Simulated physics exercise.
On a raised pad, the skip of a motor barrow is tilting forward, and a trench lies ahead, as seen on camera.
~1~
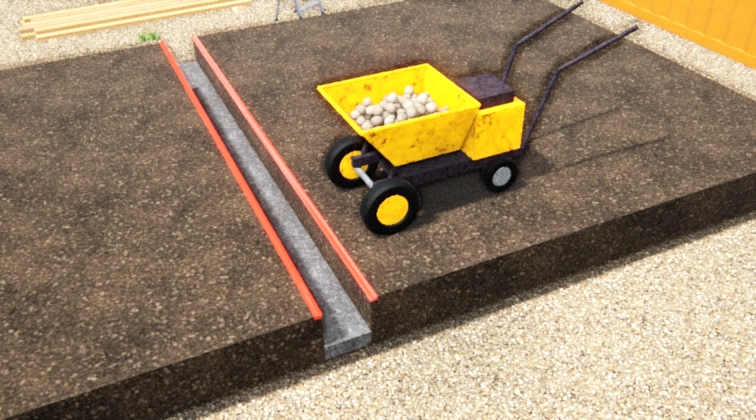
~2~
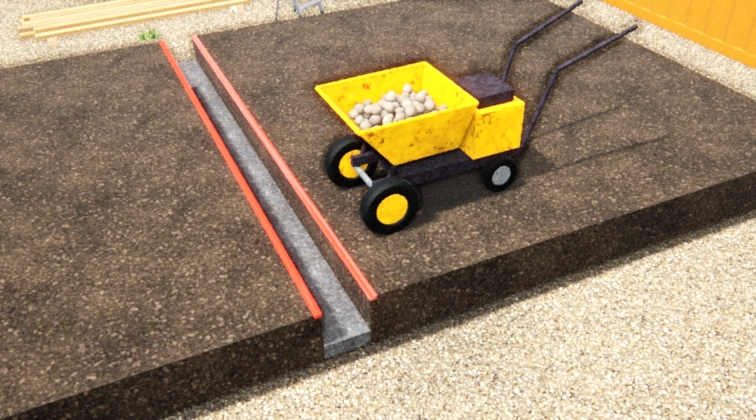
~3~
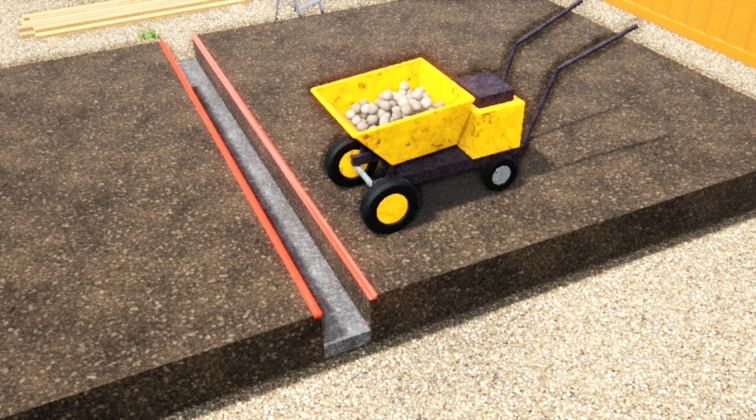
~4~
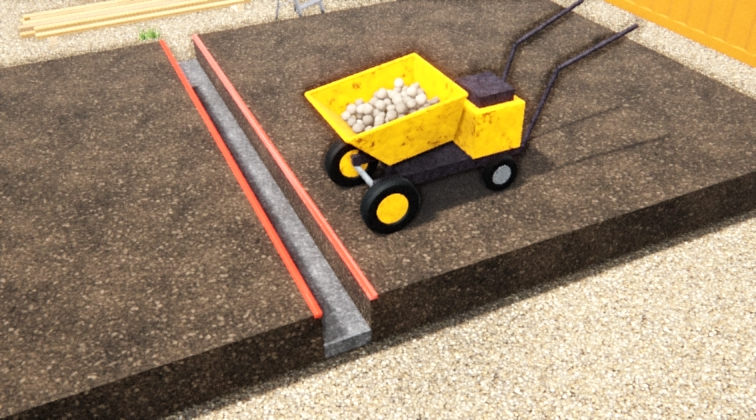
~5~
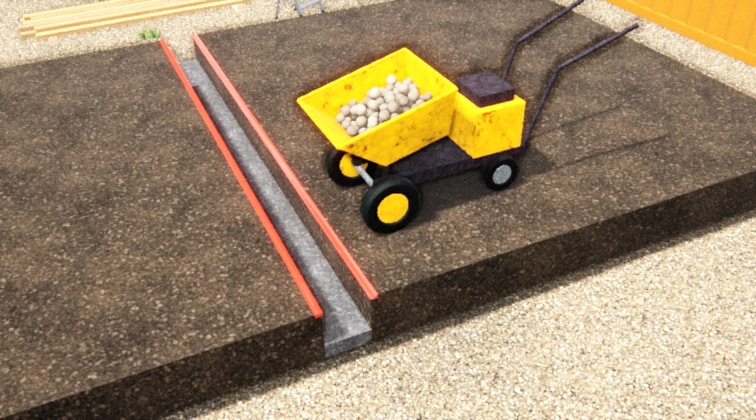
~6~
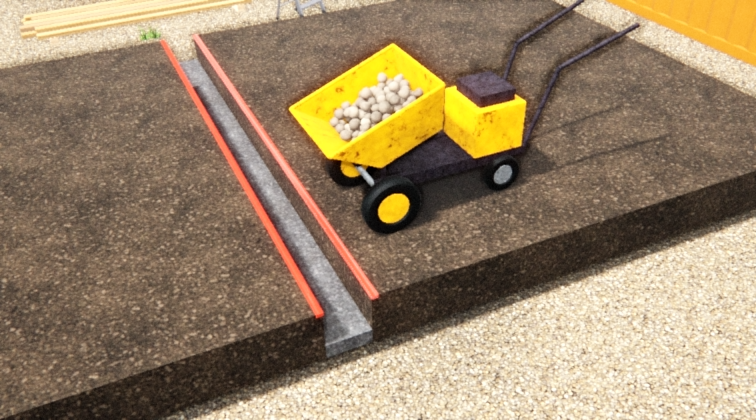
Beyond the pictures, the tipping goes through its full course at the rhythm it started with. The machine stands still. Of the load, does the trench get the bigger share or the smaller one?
The trench will hold a lesser part of the load.
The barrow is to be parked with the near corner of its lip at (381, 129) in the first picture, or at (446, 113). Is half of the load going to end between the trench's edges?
The first place leaves the greater portion between the edges, the second place the lesser portion.
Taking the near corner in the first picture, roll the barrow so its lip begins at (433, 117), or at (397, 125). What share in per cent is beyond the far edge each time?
The first gives 0 %, the second 0 %.
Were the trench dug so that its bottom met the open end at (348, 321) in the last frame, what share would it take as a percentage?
10 %.
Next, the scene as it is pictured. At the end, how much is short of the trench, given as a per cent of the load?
About 0 %.
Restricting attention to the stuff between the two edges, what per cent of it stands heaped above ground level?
Some 20 per cent.
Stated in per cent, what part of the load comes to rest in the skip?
I'd put it at about 30 per cent.
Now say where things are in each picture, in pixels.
Lip of the skip at (362, 134), level; top of the load at (402, 113), river pebbles; first edge of the trench at (354, 268); far edge at (301, 285), the trench under half as wide as the skip, and about as deep as wide, in the first frame.
Lip of the skip at (359, 134), tipped barely; top of the load at (408, 105), in the second frame.
Lip of the skip at (355, 136), tipped barely; top of the load at (412, 105), in the third frame.
Lip of the skip at (348, 141), tipped a little; top of the load at (407, 103), in the fourth frame.
Lip of the skip at (339, 148), tipped clearly; top of the load at (400, 100), in the fifth frame.
Lip of the skip at (330, 157), tipped clearly; top of the load at (402, 103); first edge of the trench at (355, 267); far edge at (302, 283), in the sixth frame.
Soon, skip tipped steeply; all in the skip.
A while on, skip tipped right over; most in the skip; a stray few in or heaped over the trench; about a quarter beyond it.
Towards the end, skip tipped right over; about a third in the skip; a small part in or heaped over the trench; about half beyond it.
Finally, skip tipped right over; about a third in the skip; a small part in or heaped over the trench; about half beyond it.
